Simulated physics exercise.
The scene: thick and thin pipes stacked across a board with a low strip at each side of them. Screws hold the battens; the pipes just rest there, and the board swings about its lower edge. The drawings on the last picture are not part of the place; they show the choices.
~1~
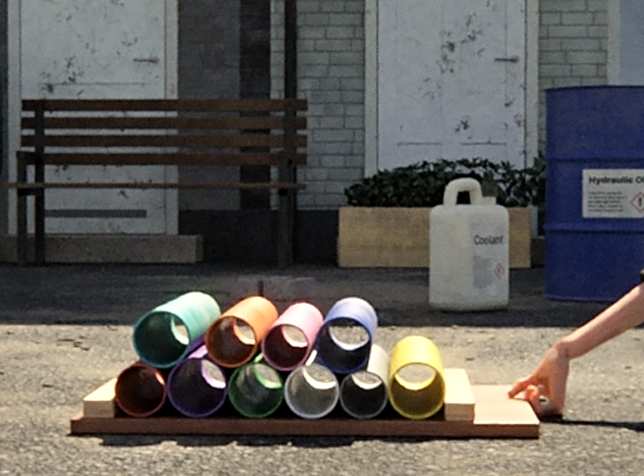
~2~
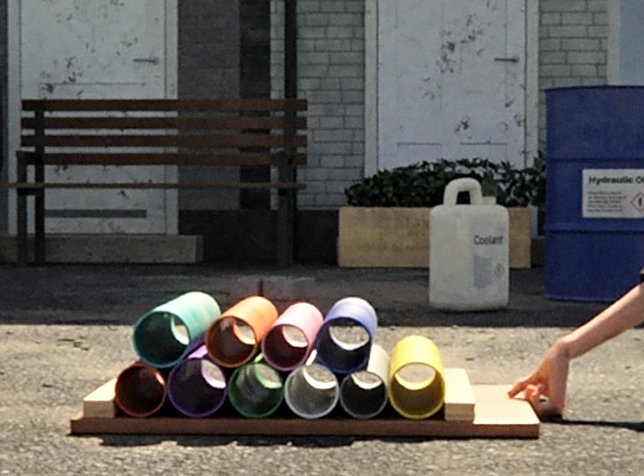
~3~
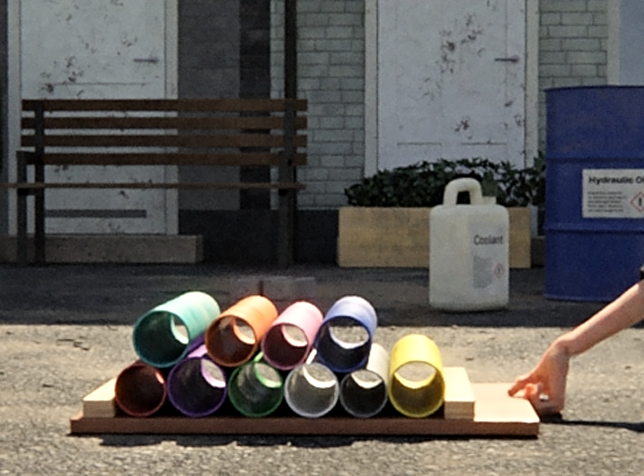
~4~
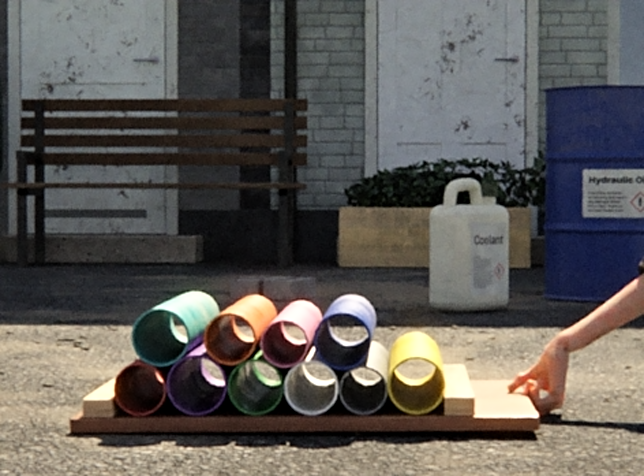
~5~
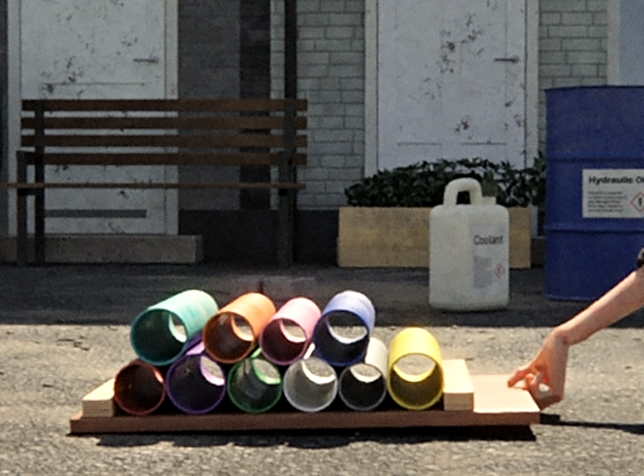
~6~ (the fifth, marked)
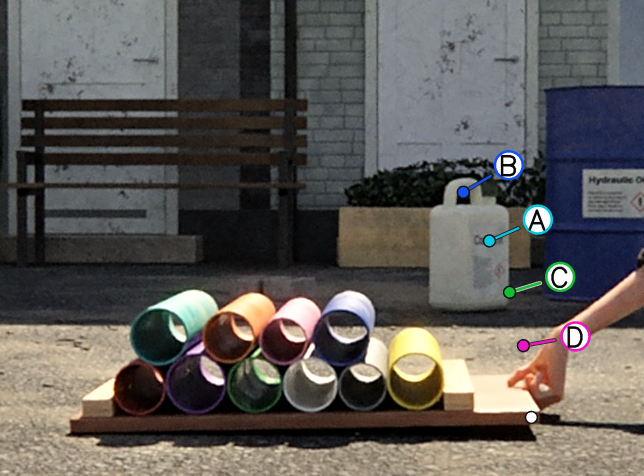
On the pavement in front of a bench, colourful pipes lay stacked in two rows on a wooden board, and a hand at the right end raised that side very slightly, the pipes barely shifting.
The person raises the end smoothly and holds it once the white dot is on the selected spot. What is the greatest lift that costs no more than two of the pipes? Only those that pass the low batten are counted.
The last mark within the limit is B.
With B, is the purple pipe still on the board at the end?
The purple pipe: Yes.
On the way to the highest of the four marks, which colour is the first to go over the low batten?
The turquoise one.
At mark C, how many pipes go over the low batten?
The count is none.
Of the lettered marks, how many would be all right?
Four of the four.
On the copy, A at (490, 241); B at (463, 192); C at (510, 292); D at (523, 346); the white dot at (532, 417).
On B. First, board at 18°.
Then, board at 31°.
Finally, board at 31°, one over the low batten (turquoise).
By contrast, A one over the low batten (turquoise); C none over the low batten; D none over the low batten.
